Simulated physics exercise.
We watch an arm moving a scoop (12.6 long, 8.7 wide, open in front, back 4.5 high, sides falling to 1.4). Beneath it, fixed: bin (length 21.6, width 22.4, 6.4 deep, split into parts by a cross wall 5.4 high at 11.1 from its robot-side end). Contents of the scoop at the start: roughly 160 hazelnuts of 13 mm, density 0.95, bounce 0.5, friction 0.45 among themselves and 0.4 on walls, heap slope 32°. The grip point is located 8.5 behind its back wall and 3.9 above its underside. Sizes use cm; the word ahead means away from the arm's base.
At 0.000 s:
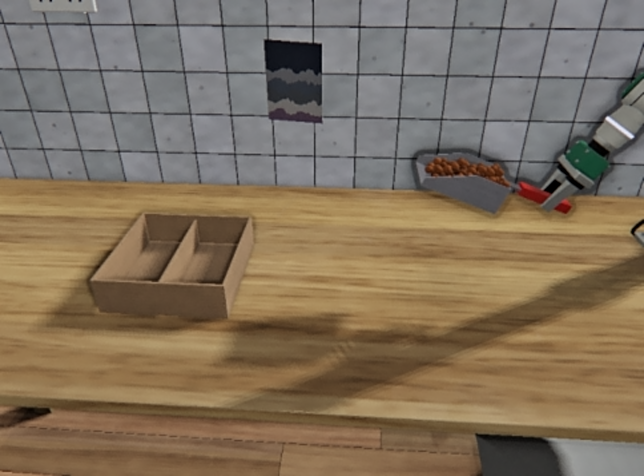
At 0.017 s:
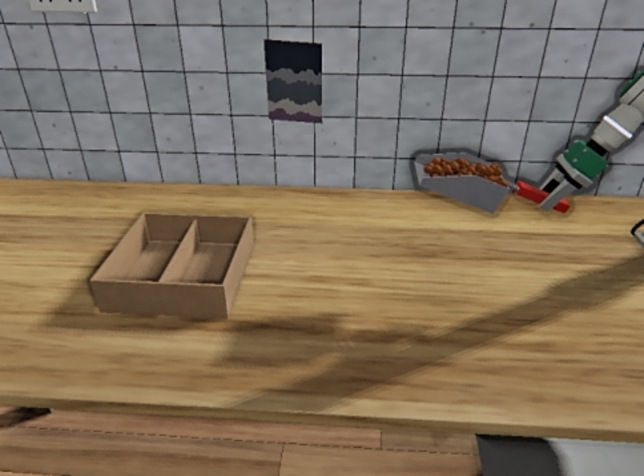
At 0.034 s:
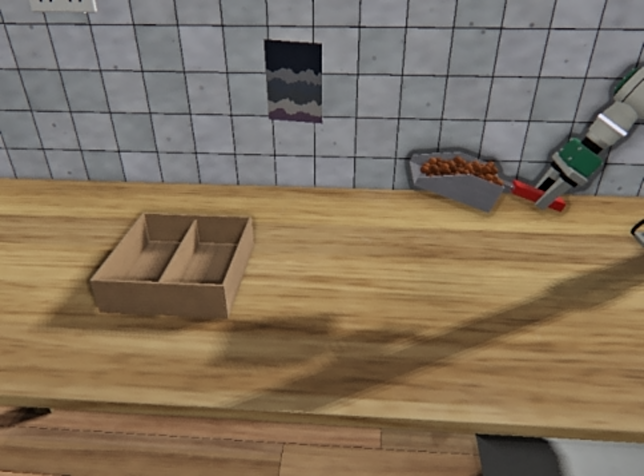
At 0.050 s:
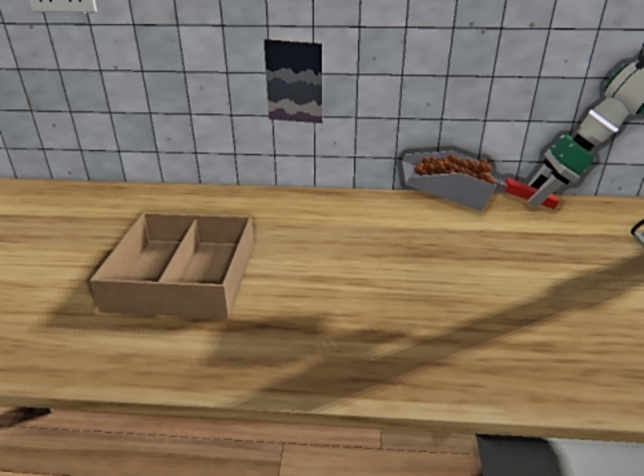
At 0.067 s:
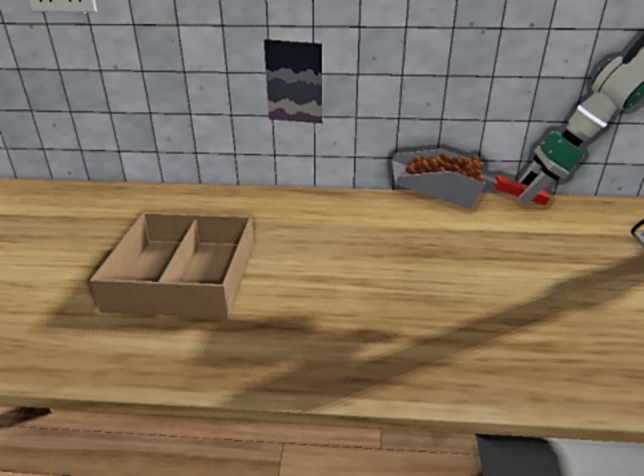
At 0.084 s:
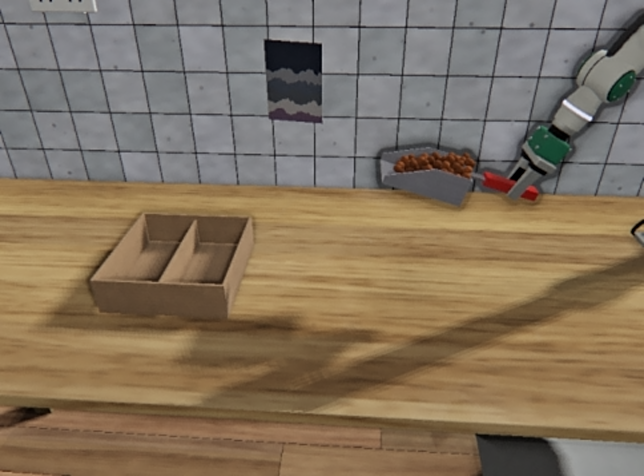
A robot arm slowly moves a gray scoop of brown nuts left above a wooden counter.
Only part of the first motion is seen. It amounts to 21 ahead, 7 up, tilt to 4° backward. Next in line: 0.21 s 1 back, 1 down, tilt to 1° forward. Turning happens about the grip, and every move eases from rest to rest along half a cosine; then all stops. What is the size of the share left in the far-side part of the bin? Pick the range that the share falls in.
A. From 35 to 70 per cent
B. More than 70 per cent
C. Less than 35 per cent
C, less than 35 per cent.
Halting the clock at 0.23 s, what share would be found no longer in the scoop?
Some 5 per cent.
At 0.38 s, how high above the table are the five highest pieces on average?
Close to 24 cm above the tabletop.
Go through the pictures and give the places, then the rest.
In the first frame, scoop floor at (461, 188), tilted 21° backward; upper third of the load around (462, 172), from x 430 to 505, top at y 160; 160 on the scoop.
In the second frame, scoop floor at (460, 188), tilted 21° backward; upper third of the load around (464, 171), from x 430 to 505, top at y 160.
In the third frame, scoop floor at (455, 187), tilted 20° backward; upper third of the load around (463, 170), from x 425 to 500, top at y 160.
In the fourth frame, scoop floor at (448, 186), tilted 19° backward; upper third of the load around (460, 168), from x 420 to 490, top at y 160.
In the fifth frame, scoop floor at (438, 184), tilted 18° backward; upper third of the load around (450, 167), from x 410 to 480, top at y 155.
In the sixth frame, scoop floor at (426, 183), tilted 16° backward; upper third of the load around (441, 164), from x 400 to 470, top at y 155; 159 on the scoop, 1 in flight or on a rim.
By 0.23 s, tilted 4° backward, highest piece 27 above the table; 151 on the scoop, 9 in flight or on a rim.
By 0.38 s, level, highest piece 24 above the table; 33 on the scoop, 3 on the table or floor, 1 in the far-side part, 123 in flight or on a rim.
By 0.65 s, level, highest piece 21 above the table; 74 in the robot-side part, 38 on the table or floor, 25 in the far-side part, 11 on the scoop, 12 in flight or on a rim.
By 1.70 s, level, highest piece 21 above the table; 73 in the robot-side part, 51 on the table or floor, 25 in the far-side part, 11 on the scoop.
Final count, 73 in the robot-side part, 51 on the table or floor, 25 in the far-side part, 11 on the scoop. That is 16 % in the far-side part of the bin.
